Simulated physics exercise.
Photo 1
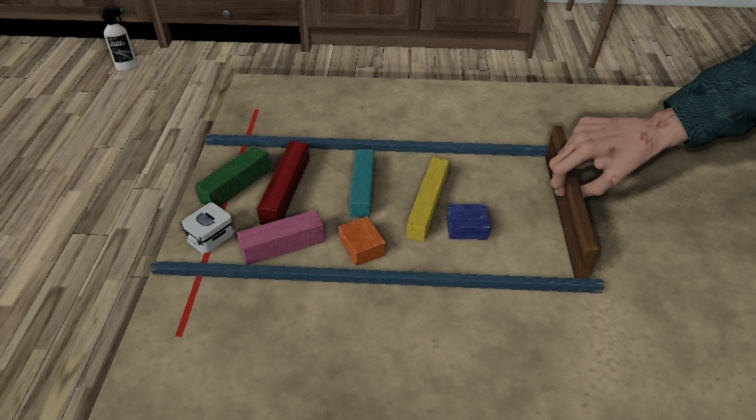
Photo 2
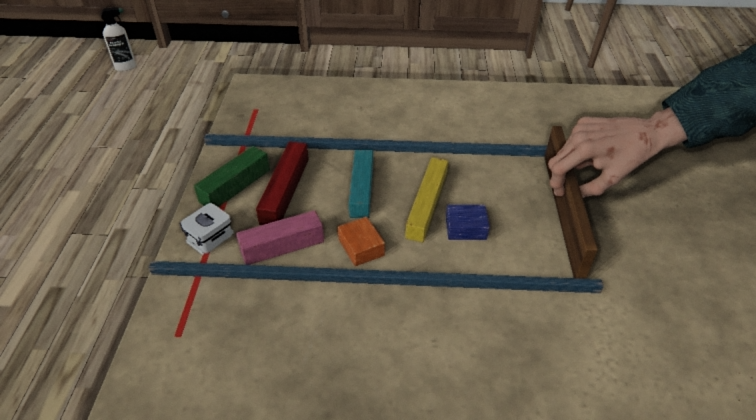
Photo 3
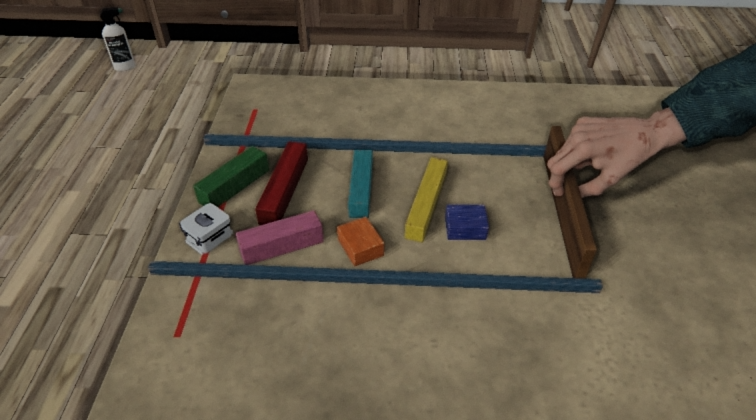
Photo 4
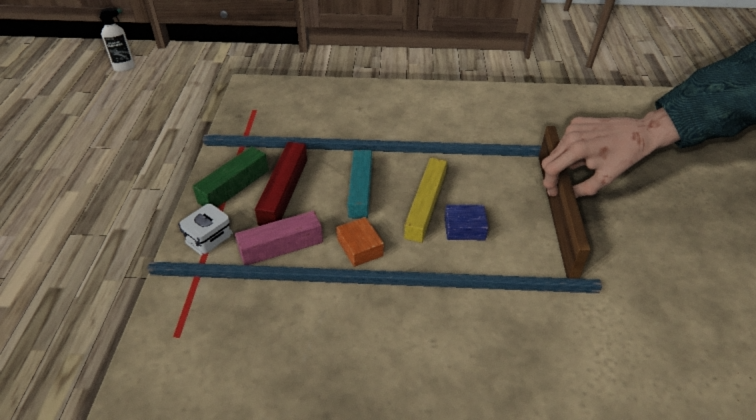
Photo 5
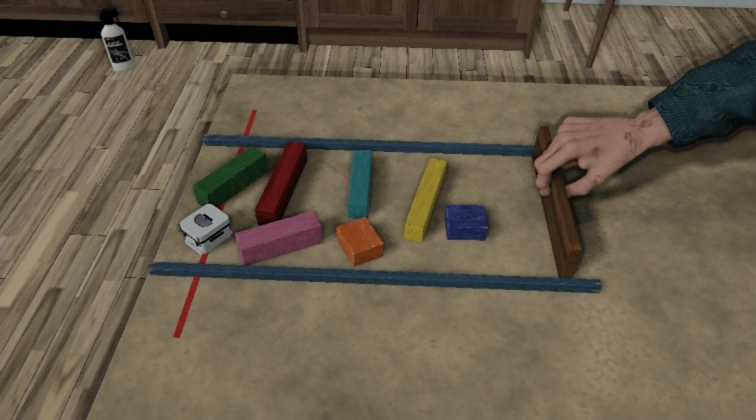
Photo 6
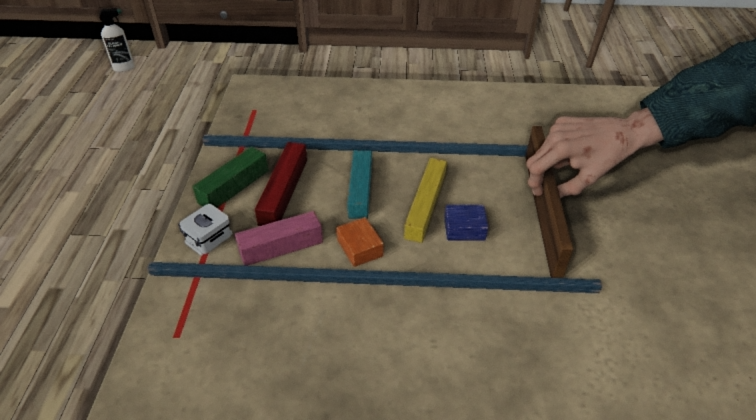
On a tan tabletop in a room with a wooden floor, colored blocks and a small white case lie between two blue rails, near a red line. A hand grips a brown board at the right and, after barely moving, slides it slightly left, while the blocks stay in place.
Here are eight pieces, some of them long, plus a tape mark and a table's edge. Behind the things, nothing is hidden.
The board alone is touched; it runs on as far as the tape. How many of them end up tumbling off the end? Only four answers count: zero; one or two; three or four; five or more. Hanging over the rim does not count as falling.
My answer: Three or four.
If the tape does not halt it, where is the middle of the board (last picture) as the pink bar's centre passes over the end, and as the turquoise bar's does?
Middle: Roughly (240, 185); roughly (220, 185).
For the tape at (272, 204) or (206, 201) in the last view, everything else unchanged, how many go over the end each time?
So that's 0 for the first and 6 for the second.
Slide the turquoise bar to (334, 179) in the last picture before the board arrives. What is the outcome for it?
In that case it keeps its place.
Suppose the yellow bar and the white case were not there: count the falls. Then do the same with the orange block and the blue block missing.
I'd say 3 the first time and 3 the second time.
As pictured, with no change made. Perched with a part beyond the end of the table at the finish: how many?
I'd say 2 of them.
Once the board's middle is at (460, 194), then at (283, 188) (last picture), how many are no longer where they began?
I get 2 at the one place and 8 at the other.
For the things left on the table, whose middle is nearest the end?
Closest at the end: The turquoise bar.
Early on, none off yet; white case at rest near (207, 230); green bar at rest near (232, 178); red stick at rest near (283, 183).
A while later, none off yet; white case moving near (201, 228); green bar moving near (228, 177); red stick travelled a little near (254, 177).
Finally, the number that fall off is three or four; lost, pink bar, red stick, green bar and white case.
